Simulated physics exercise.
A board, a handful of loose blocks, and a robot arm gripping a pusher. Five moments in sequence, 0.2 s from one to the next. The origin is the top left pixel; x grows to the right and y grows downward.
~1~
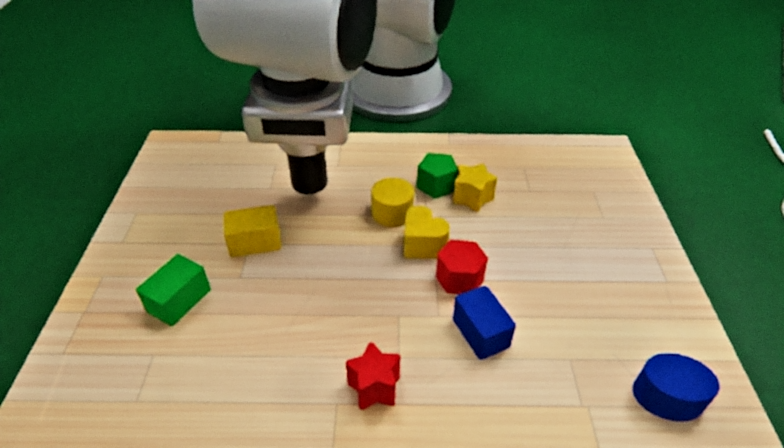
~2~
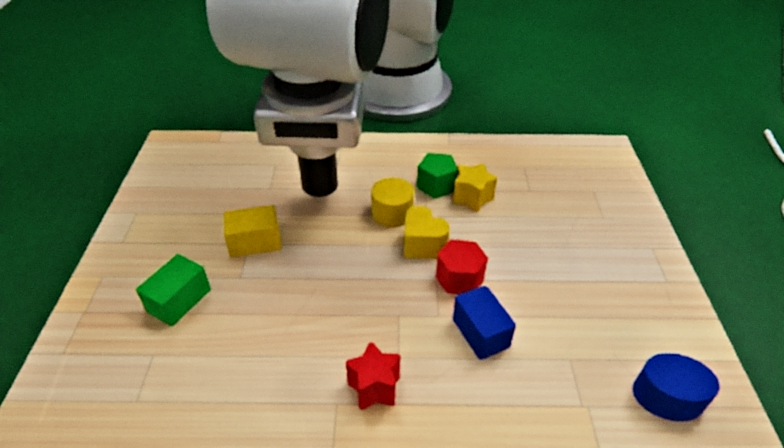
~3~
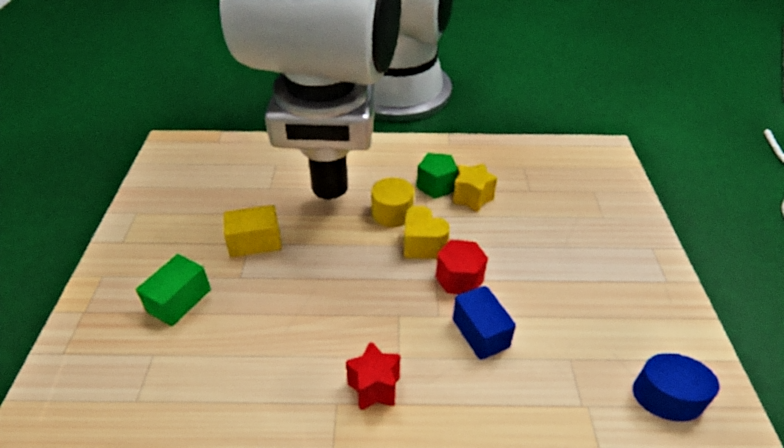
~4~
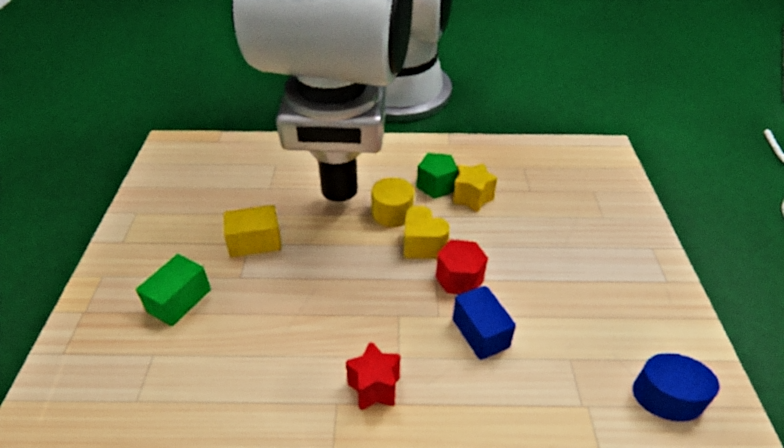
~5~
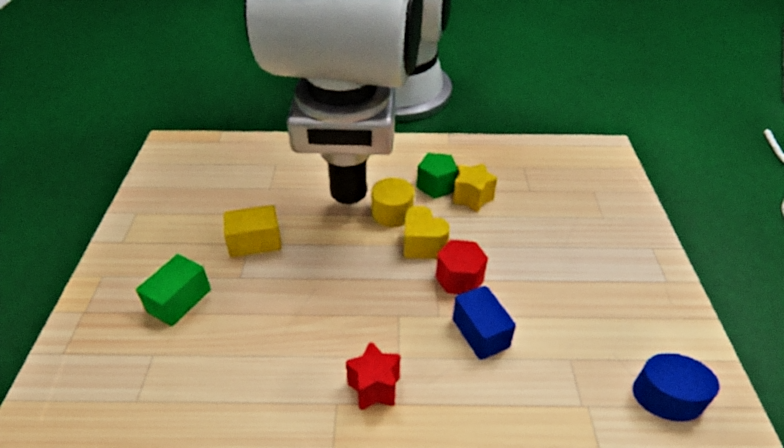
A robot arm holding a black pusher slid slowly to the right across the back of a wooden board, drawing close to a yellow round block, while all the colored blocks stayed still.
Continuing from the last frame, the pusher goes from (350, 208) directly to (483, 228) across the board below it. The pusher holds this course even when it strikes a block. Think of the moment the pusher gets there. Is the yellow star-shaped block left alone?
No, that is not how it ends up.
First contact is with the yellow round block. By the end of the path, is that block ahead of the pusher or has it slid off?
My prediction: In front.
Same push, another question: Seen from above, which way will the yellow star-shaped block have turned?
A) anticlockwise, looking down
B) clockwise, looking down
Option A.
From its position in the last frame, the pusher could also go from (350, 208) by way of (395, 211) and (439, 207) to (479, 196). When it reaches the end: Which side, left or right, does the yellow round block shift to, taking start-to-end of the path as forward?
Answer: Rightward.
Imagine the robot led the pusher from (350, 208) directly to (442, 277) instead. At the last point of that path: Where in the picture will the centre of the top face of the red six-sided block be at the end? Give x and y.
Its top centre lands on (487, 266).
On the path given first. One third of the way, pusher (394, 198); yellow round block (435, 193); yellow heart-shaped block (429, 225), turned 15° clockwise.
Two thirds of the way, pusher (440, 205); yellow round block (482, 197); yellow heart-shaped block (437, 229), turned 45° clockwise; red six-sided block (466, 262); yellow star-shaped block (482, 173), turned 20° anticlockwise.
At the end, pusher (485, 212); yellow round block (524, 197); yellow heart-shaped block (440, 229), turned 60° clockwise; red six-sided block (466, 263), turned 15° anticlockwise; yellow star-shaped block (485, 172), turned 35° anticlockwise.
